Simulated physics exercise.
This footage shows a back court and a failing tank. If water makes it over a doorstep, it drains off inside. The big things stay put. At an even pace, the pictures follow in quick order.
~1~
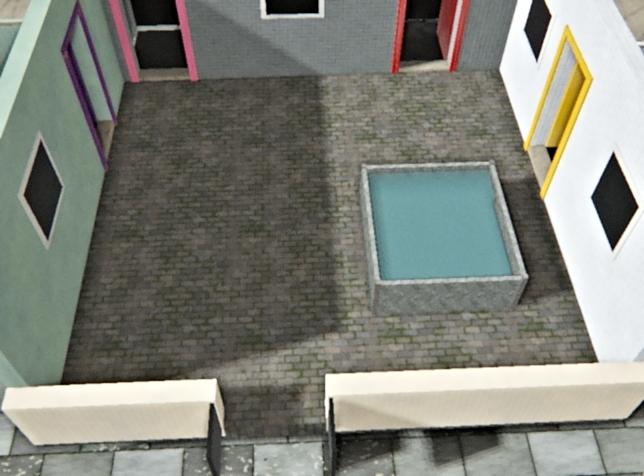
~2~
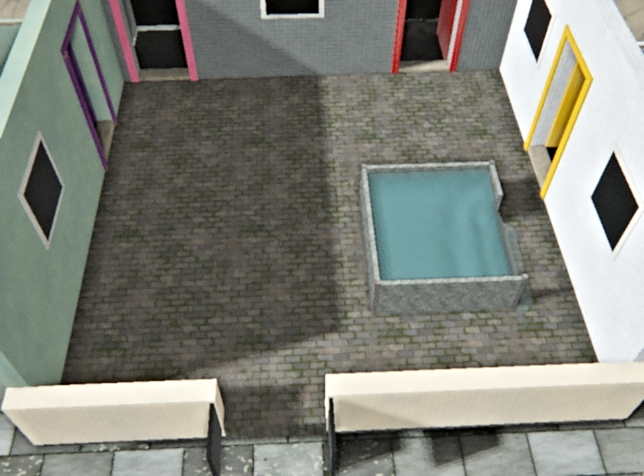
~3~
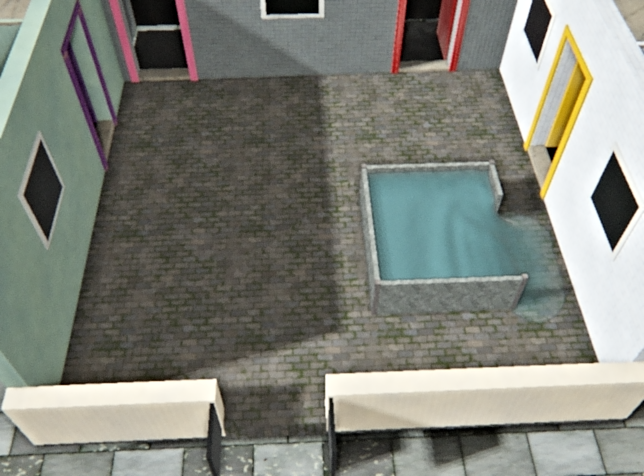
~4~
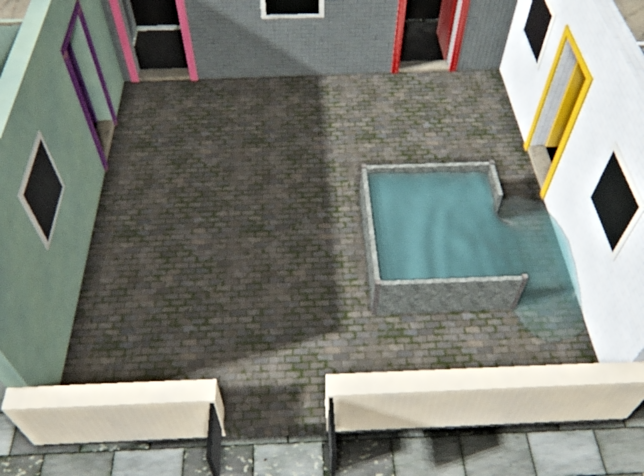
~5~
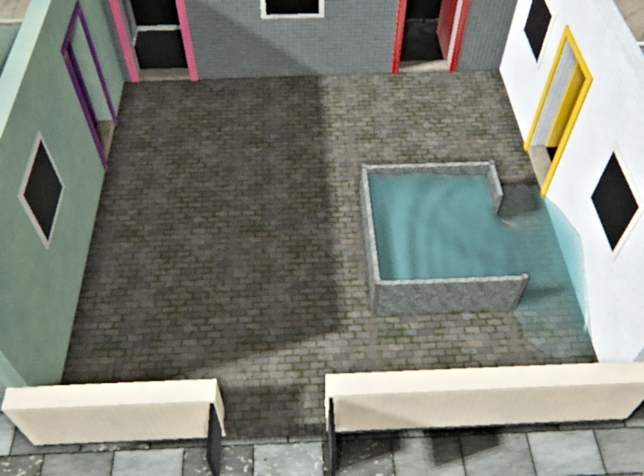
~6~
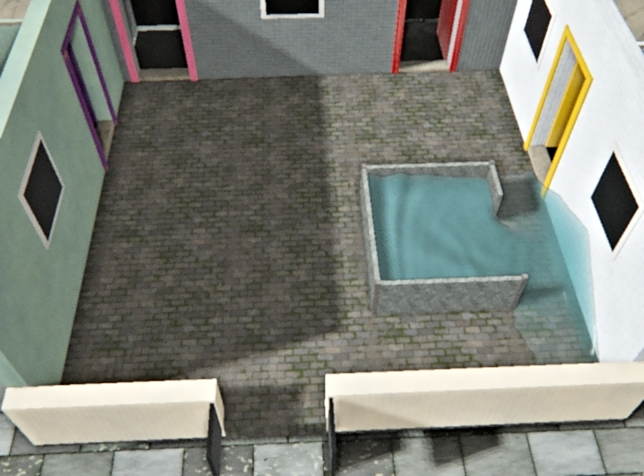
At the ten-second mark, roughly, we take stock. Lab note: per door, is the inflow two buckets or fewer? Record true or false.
Red door false; purple door true; pink door true; yellow door true.
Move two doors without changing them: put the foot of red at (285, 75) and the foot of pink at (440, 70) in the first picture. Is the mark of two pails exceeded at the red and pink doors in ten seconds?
Red: Falls short. Pink: Exceeds the limit.
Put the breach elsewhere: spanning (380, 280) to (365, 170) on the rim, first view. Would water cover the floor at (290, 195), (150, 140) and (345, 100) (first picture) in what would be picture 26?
Point by point: Swamped, swamped and untouched.
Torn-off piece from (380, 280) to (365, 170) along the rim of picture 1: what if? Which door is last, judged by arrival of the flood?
It's the yellow one.
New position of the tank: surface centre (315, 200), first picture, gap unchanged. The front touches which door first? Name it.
First: The yellow door.
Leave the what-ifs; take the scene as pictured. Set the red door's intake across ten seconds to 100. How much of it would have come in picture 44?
Some 95 per cent.
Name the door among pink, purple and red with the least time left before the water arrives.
I choose the red-painted one.
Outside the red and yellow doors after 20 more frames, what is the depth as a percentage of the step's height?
Readings, in sequence: 280 percent and 60 percent.
A moment on, water covers 15 % of the floor; the red door not reached, the purple door not reached, the pink door not reached, the yellow door wet at the sill, nothing in.
Next, water covers 30 % of the floor; the red door wet at the sill, nothing in, the purple door not reached, the pink door not reached, the yellow door wet at the sill, nothing in.
Then, water covers 50 % of the floor; the red door over two buckets in, the purple door not reached, the pink door not reached, the yellow door wet at the sill, nothing in.
Later, water covers 75 % of the floor; the red door far over two buckets in, the purple door wet at the sill, nothing in, the pink door wet at the sill, nothing in, the yellow door wet at the sill, nothing in.
In the end, water covers 90 % of the floor; the red door far over two buckets in, the purple door wet at the sill, nothing in, the pink door under two buckets in, the yellow door wet at the sill, nothing in.
